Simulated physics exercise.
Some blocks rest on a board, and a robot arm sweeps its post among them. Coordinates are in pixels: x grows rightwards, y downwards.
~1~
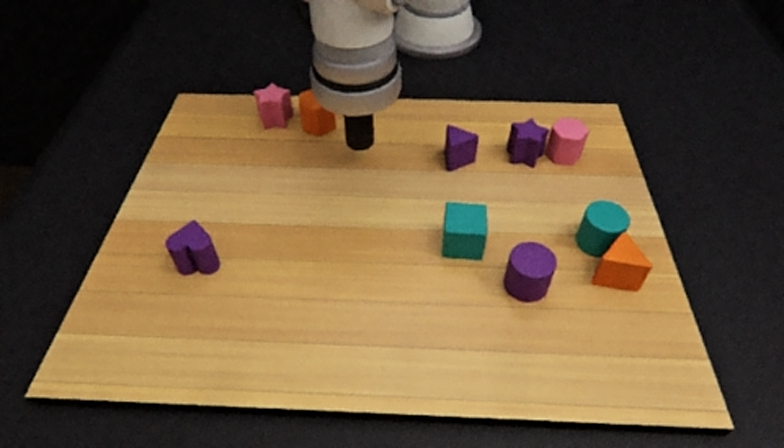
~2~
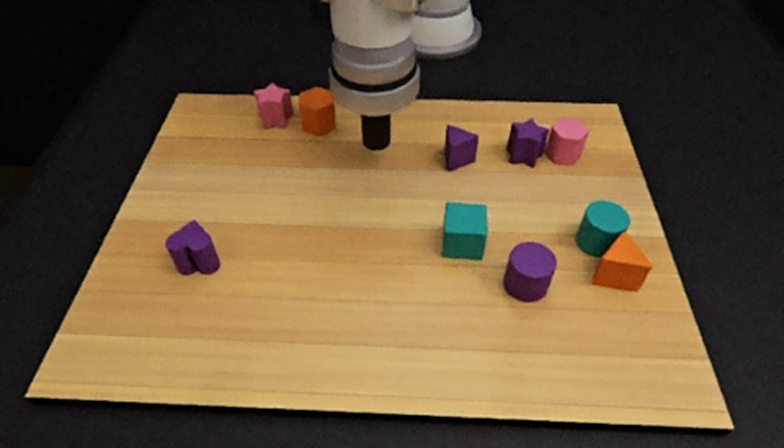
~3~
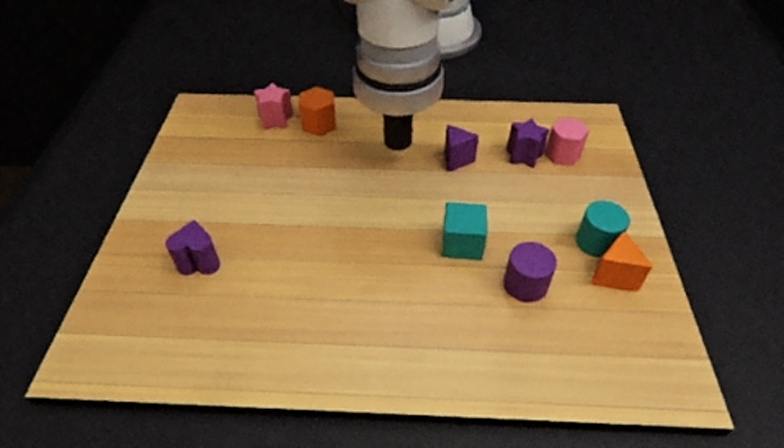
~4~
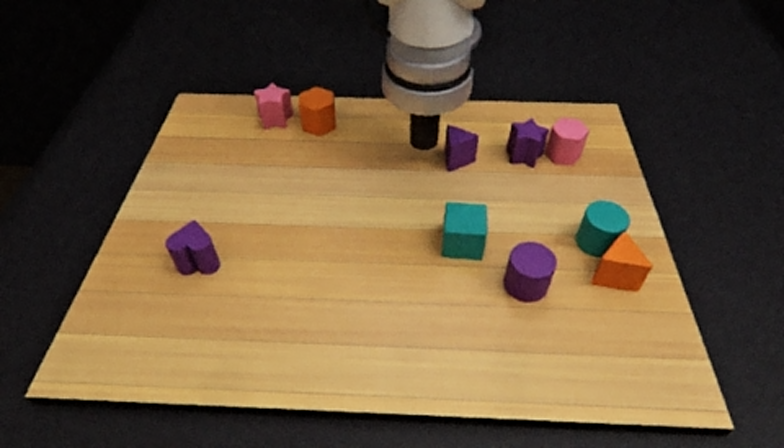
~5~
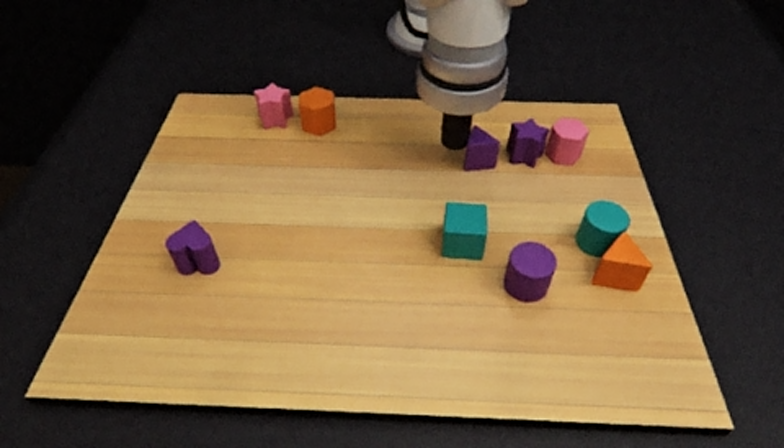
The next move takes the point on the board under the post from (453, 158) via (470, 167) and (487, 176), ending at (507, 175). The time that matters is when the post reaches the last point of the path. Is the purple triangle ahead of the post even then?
Answer: Yes.
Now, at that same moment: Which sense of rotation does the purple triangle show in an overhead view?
Top view: Counterclockwise.
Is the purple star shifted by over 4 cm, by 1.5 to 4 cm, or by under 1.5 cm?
My estimate: Under 1.5 cm.
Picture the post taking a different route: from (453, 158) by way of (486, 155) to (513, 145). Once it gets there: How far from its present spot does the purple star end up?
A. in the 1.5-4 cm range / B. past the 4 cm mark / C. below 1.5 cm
I'll go with A - in the 1.5-4 cm range.
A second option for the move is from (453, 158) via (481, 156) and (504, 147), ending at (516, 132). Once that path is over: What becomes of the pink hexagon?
By the end it has moved.
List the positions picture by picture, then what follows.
The first frame shows post tip (360, 143); block tops, purple triangle (459, 134); purple star (530, 129).
The second frame shows post (377, 143); blocks unchanged.
The third frame shows post (398, 142); blocks unchanged.
The fourth frame shows post (424, 142); blocks unchanged.
The fifth frame shows post (455, 142); purple triangle (481, 137); purple star (530, 129).
The first path, step by step. Halfway along, post (481, 156); purple triangle (509, 145), turned 30° anticlockwise.
At the end, post (511, 159); purple triangle (539, 148), turned 25° anticlockwise; purple star in place.
